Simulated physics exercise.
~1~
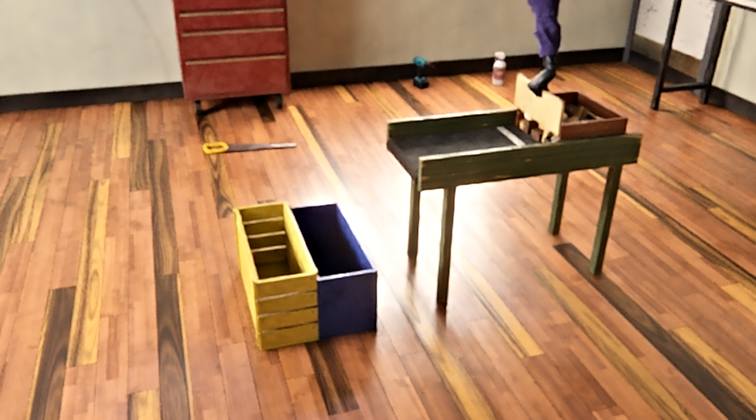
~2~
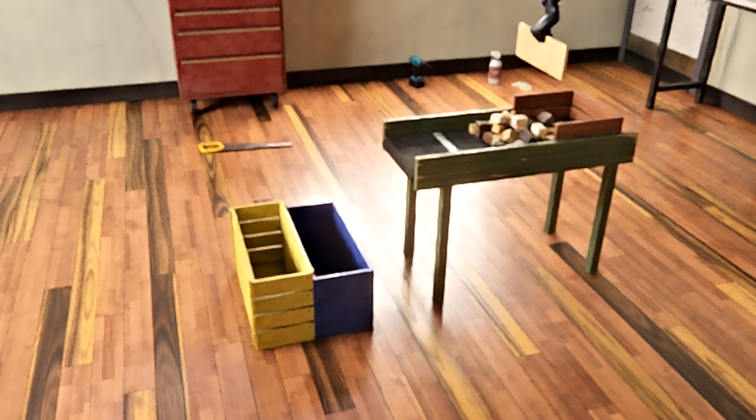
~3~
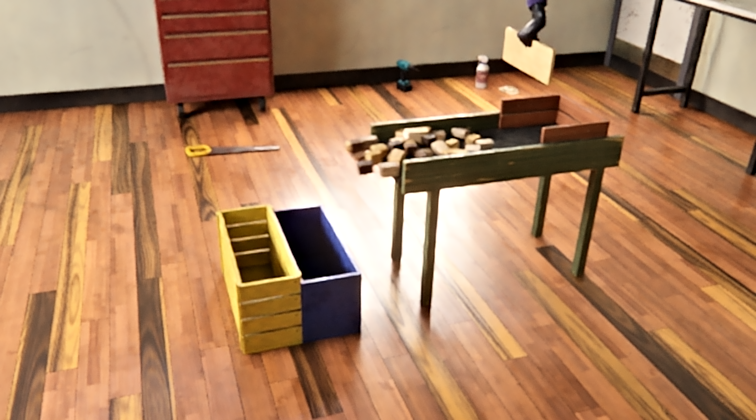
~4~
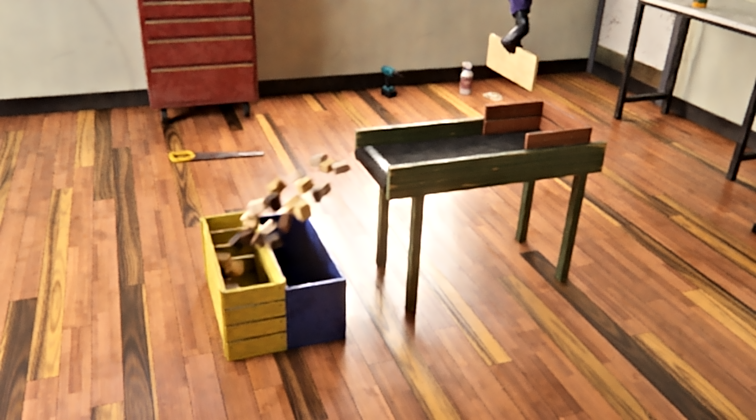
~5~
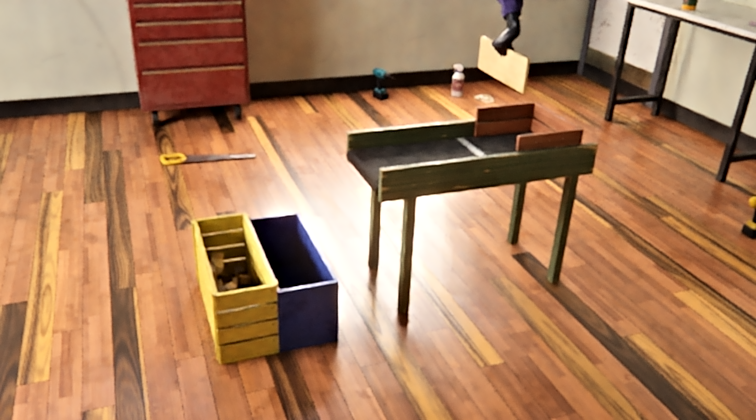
A pile of small wooden blocks rides left along a raised belt after a robotic arm lifts the gate of its pen, then flies off the end over the blue bin and drops into the yellow tote, where the blocks come to rest.
